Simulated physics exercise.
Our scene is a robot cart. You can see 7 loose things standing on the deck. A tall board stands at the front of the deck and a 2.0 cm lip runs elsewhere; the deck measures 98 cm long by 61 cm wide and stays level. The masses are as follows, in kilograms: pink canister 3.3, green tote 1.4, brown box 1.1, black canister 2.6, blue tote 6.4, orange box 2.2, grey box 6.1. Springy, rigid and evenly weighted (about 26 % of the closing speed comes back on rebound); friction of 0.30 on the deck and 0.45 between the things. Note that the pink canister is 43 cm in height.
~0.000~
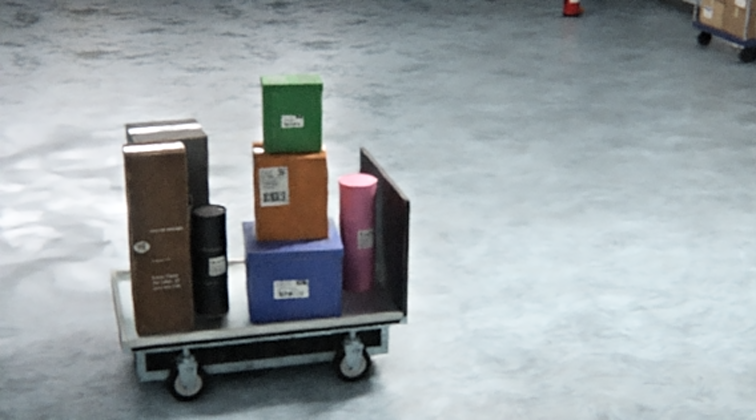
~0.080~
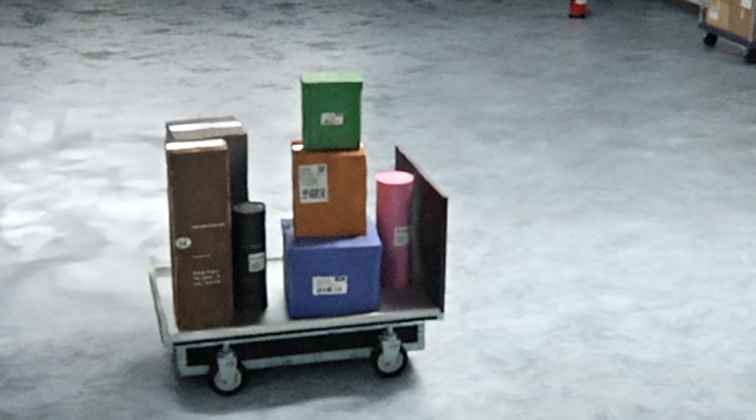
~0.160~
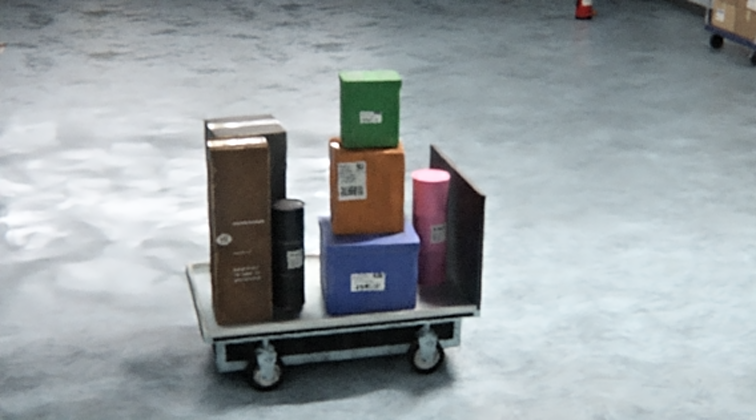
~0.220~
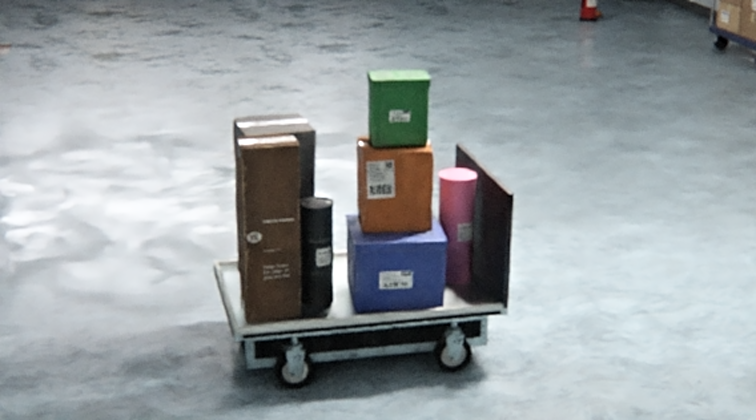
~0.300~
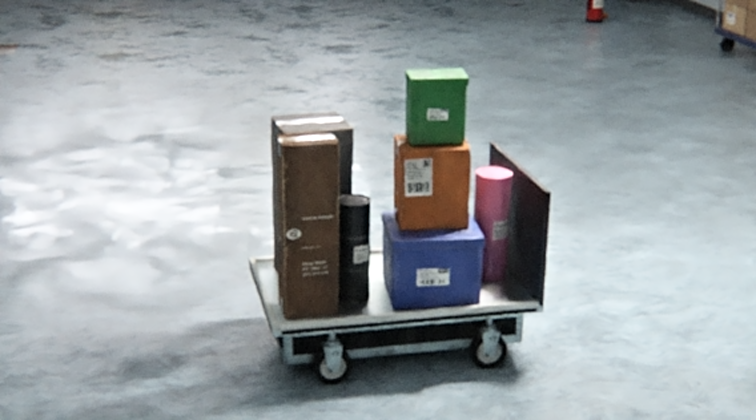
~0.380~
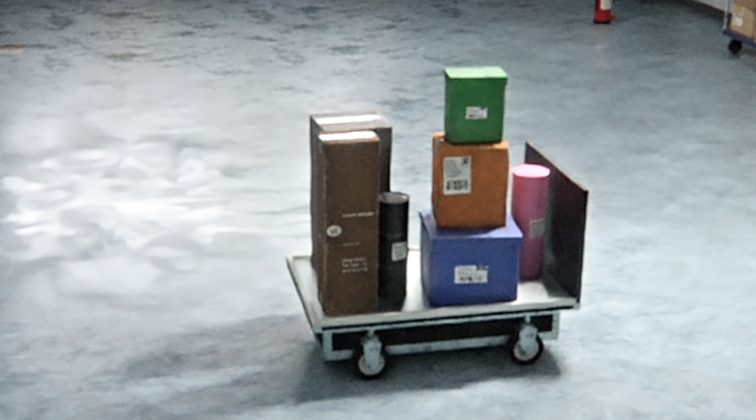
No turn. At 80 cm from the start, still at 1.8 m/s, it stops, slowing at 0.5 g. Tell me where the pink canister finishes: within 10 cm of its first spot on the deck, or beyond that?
It remains near its start.
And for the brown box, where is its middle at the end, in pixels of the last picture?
It ends up near (505, 214).
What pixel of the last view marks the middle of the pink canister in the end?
At roughly (636, 214).
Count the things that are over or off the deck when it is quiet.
0 of them.
After 0.58 s, cart 100 cm along; pink canister moved 2 cm near (606, 217); green tote moved 2 cm; black canister moved 2 cm.
After 0.68 s, cart 109 cm along; pink canister moved 2 cm near (627, 215); green tote moved 6 cm; black canister moved 5 cm.
After 0.78 s, cart 113 cm along; pink canister moved 2 cm near (636, 214); green tote moved 11 cm; brown box moved 11 cm.
After 0.98 s, cart 113 cm along, stopped; pink canister moved 2 cm near (636, 214); green tote moved 18 cm; brown box moved 16 cm.
In the end (2.4 s), not toppled but over 10 cm from the start, green tote, brown box, black canister and grey box; the other 3 under 10 cm from the start. At the end, from the last picture's camera, pink canister near (636, 214).
